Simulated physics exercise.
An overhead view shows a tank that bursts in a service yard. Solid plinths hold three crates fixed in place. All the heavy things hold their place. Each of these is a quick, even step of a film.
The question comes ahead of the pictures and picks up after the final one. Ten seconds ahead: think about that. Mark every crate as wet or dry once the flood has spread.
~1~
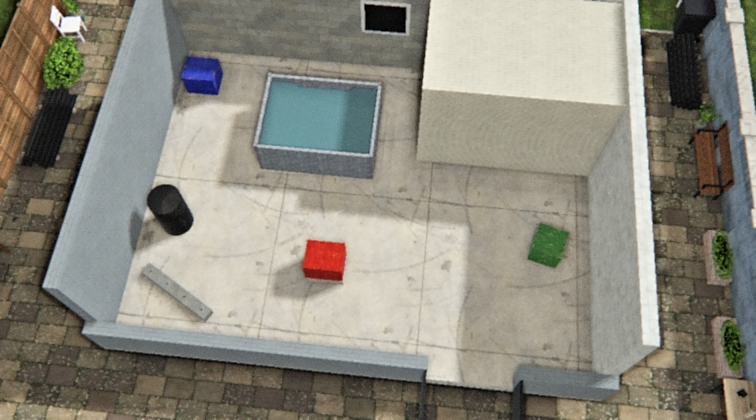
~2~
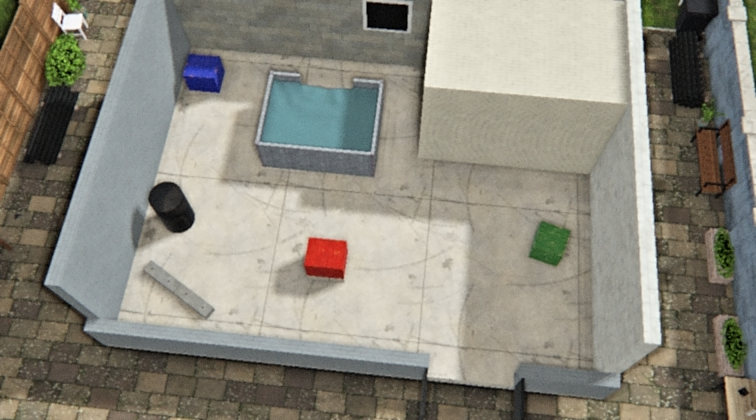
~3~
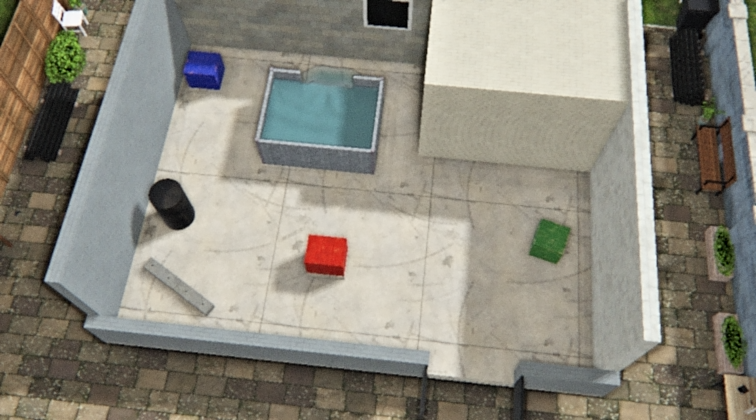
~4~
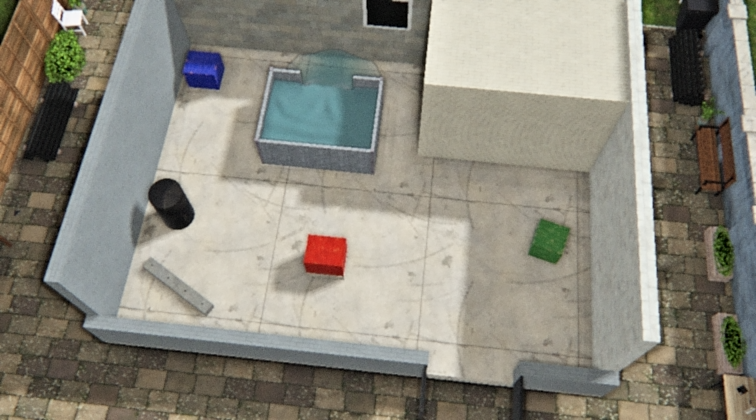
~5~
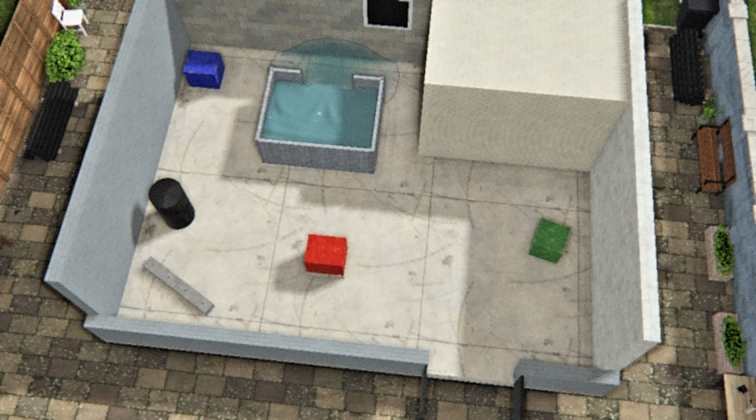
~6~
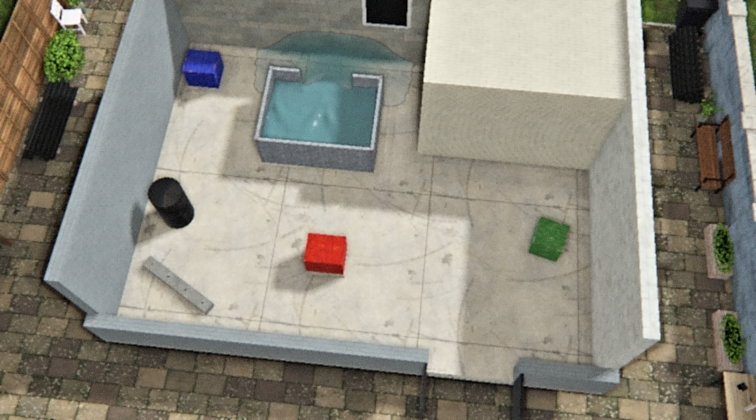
Blue crate: Wet, green crate: Dry, red crate: Dry.
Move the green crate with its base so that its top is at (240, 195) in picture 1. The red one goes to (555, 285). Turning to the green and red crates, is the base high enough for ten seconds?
In brief, the green crate has been flooded but the red crate is still clear.
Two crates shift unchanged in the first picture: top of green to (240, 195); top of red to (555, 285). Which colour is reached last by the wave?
The red crate.
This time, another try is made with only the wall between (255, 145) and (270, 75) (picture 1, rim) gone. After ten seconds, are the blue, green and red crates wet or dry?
The blue crate is overtopped, the green crate is overtopped, and the red crate is not overtopped.
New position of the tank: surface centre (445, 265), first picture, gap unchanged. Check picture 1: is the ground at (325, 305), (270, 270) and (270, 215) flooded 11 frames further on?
Results in order - left untouched, left untouched, left untouched.
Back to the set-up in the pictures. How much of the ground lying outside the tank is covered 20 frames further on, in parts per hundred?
That works out at 50 %.
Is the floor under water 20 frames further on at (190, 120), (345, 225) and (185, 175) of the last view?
Point one sodden, point two sodden, point three sodden.
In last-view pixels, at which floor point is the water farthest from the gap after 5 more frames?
The front should reach about (190, 48).
A moment on, water covers 10 % of the floor; the blue crate water round its plinth, the green crate not reached, the red crate not reached.
Next, water covers 25 % of the floor; the blue crate water round its plinth, the green crate not reached, the red crate not reached.
Then, water covers 50 % of the floor; the blue crate water round its plinth, the green crate not reached, the red crate water round its plinth.
Later, water covers 80 % of the floor; the blue crate water round its plinth, the green crate not reached, the red crate water round its plinth.
In the end, water covers 90 % of the floor; the blue crate was topped, the green crate stayed above the water, the red crate stayed above the water.
